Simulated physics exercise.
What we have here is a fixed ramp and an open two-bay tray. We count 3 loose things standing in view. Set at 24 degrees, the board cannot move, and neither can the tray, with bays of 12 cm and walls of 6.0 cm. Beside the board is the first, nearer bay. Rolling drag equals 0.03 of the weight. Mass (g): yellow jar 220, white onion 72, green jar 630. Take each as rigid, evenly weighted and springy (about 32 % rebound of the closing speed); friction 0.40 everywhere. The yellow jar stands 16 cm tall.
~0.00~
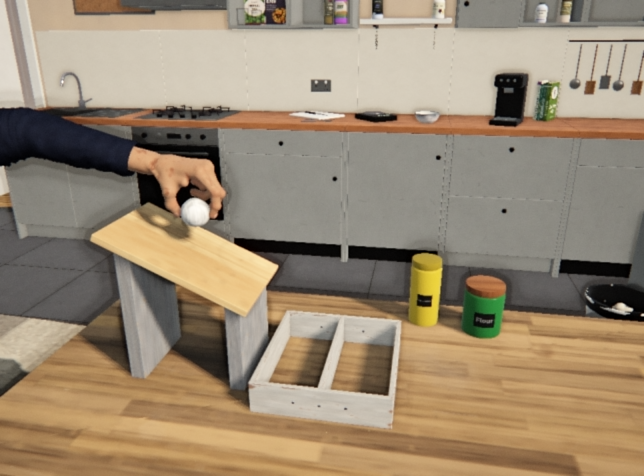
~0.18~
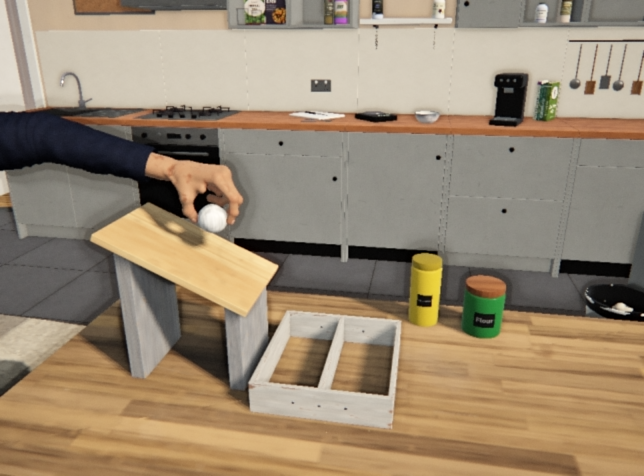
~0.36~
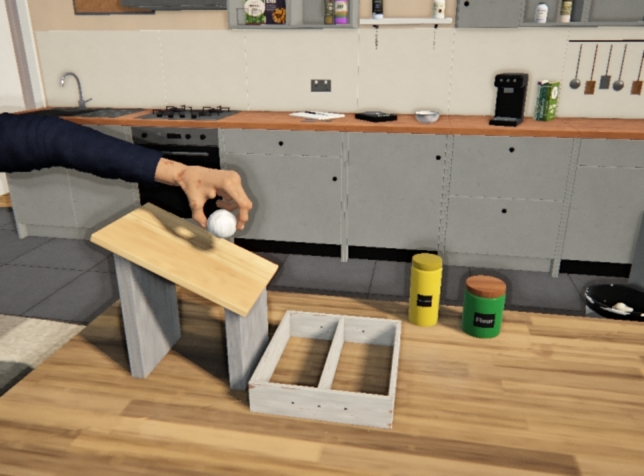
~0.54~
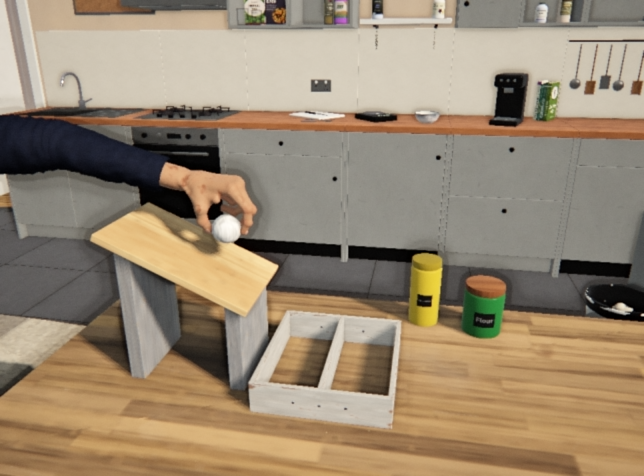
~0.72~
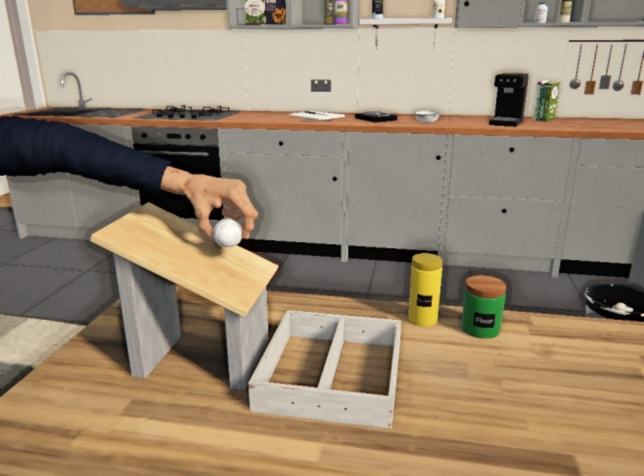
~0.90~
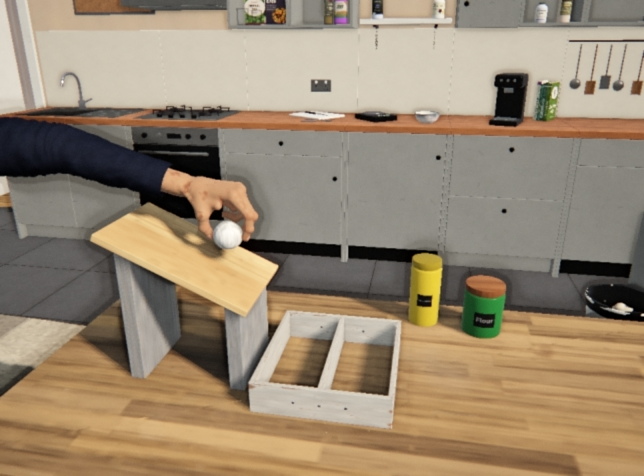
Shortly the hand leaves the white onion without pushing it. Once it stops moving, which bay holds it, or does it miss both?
It ends up in the nearer bay.
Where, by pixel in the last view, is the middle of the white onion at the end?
End position: Roughly (293, 359).
After 1.20 s, white onion near (251, 266).
After 1.40 s, white onion near (318, 343).
After 1.50 s, it is in the nearer bay; white onion near (293, 358).
At rest (2.1 s), it is in the nearer bay; the bystanders in place, give or take 4 cm. Seen from the same camera at the end, white onion near (293, 359).
